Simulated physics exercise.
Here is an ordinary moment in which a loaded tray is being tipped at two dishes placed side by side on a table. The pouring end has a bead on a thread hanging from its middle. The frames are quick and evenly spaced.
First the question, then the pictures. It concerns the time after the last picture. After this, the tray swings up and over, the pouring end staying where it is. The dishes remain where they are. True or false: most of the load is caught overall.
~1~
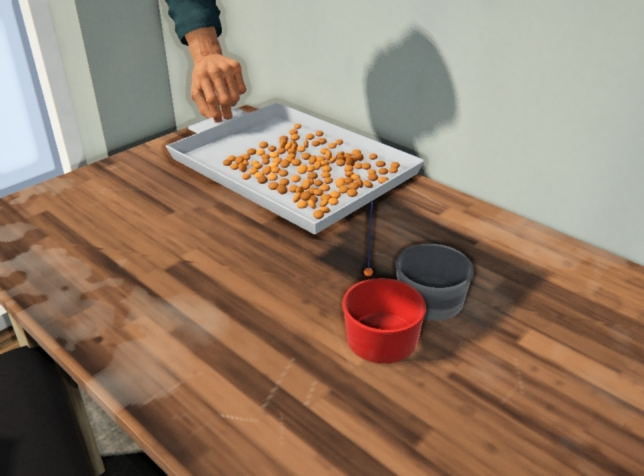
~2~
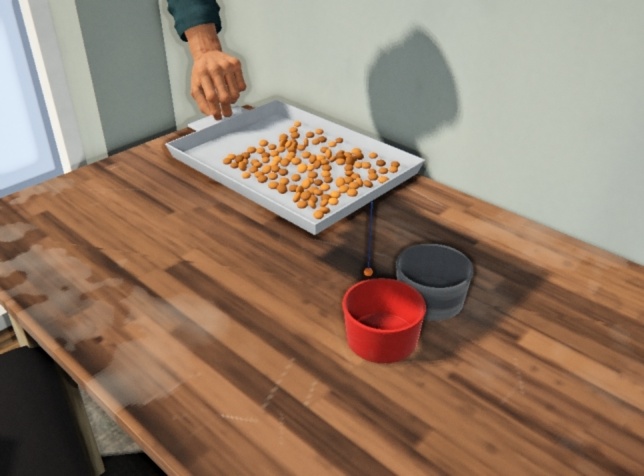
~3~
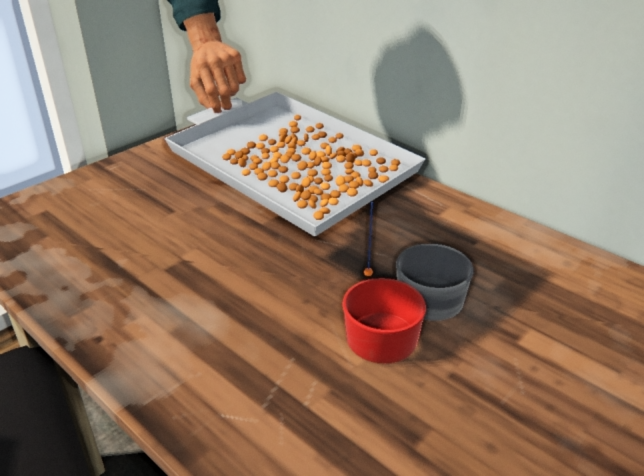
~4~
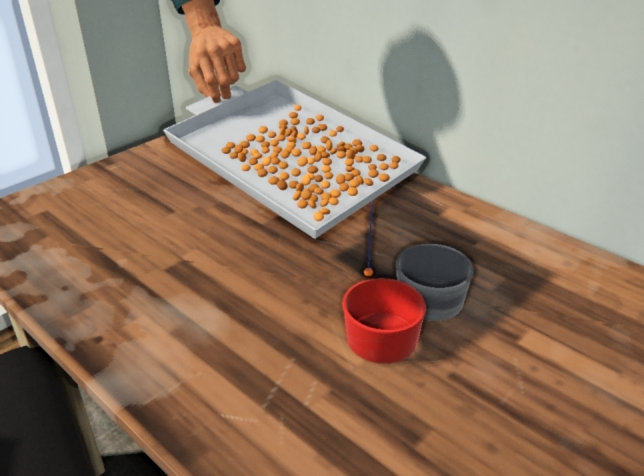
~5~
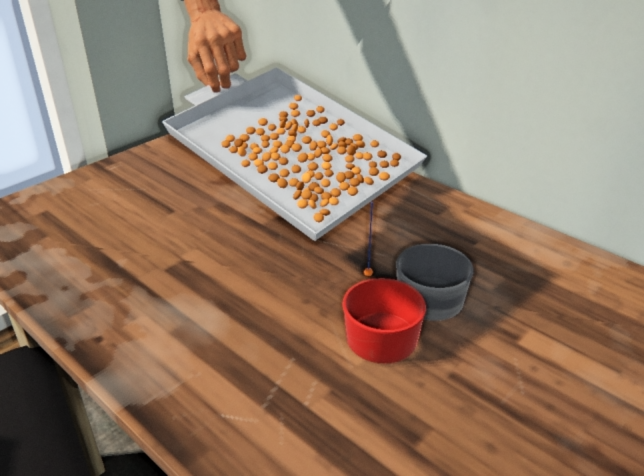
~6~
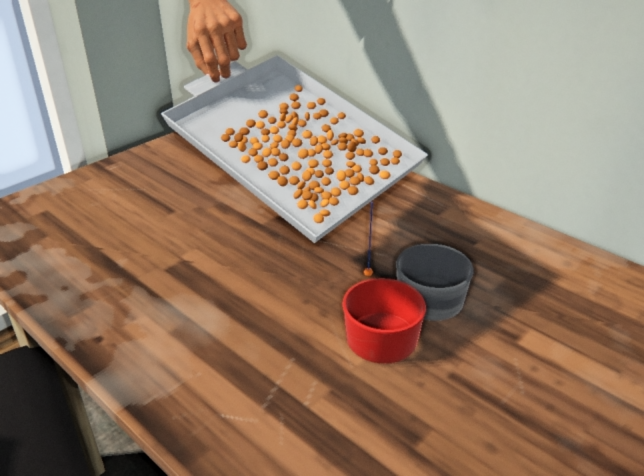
False - less than half is caught.
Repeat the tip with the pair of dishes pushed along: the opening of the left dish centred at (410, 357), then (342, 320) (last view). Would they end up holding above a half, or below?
In the first position shy of half, in the second past half.
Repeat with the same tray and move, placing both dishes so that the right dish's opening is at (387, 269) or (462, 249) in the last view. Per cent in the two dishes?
In the first position around 90 percent, in the second around 0 percent.
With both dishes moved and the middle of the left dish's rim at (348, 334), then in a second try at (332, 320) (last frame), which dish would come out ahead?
The left-hand one the first time, the left-hand one the second.
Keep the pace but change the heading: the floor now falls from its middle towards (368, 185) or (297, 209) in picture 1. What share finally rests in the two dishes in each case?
Near 90 % and, after that, 0 %.
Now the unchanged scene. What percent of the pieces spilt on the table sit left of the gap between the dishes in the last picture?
Left fraction: Around 100 per cent.
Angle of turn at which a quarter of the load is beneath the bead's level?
Roughly 80 degrees of turn.
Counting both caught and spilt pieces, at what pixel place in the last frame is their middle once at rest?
Once nothing moves, the middle sits near (331, 361).
Shortly afterwards, tray tipped steeply; all but a few on the tray; only a few in the air.
Next, tray tipped right over; near a quarter on the tray; a little in the left dish; near half outside both; near a quarter in the air.
Some moments later, tray tipped past a quarter turn; near a quarter in the left dish; the bulk outside both.
In the end, tray tipped past a quarter turn; near a quarter in the left dish; none at all in the right dish; the bulk outside both.
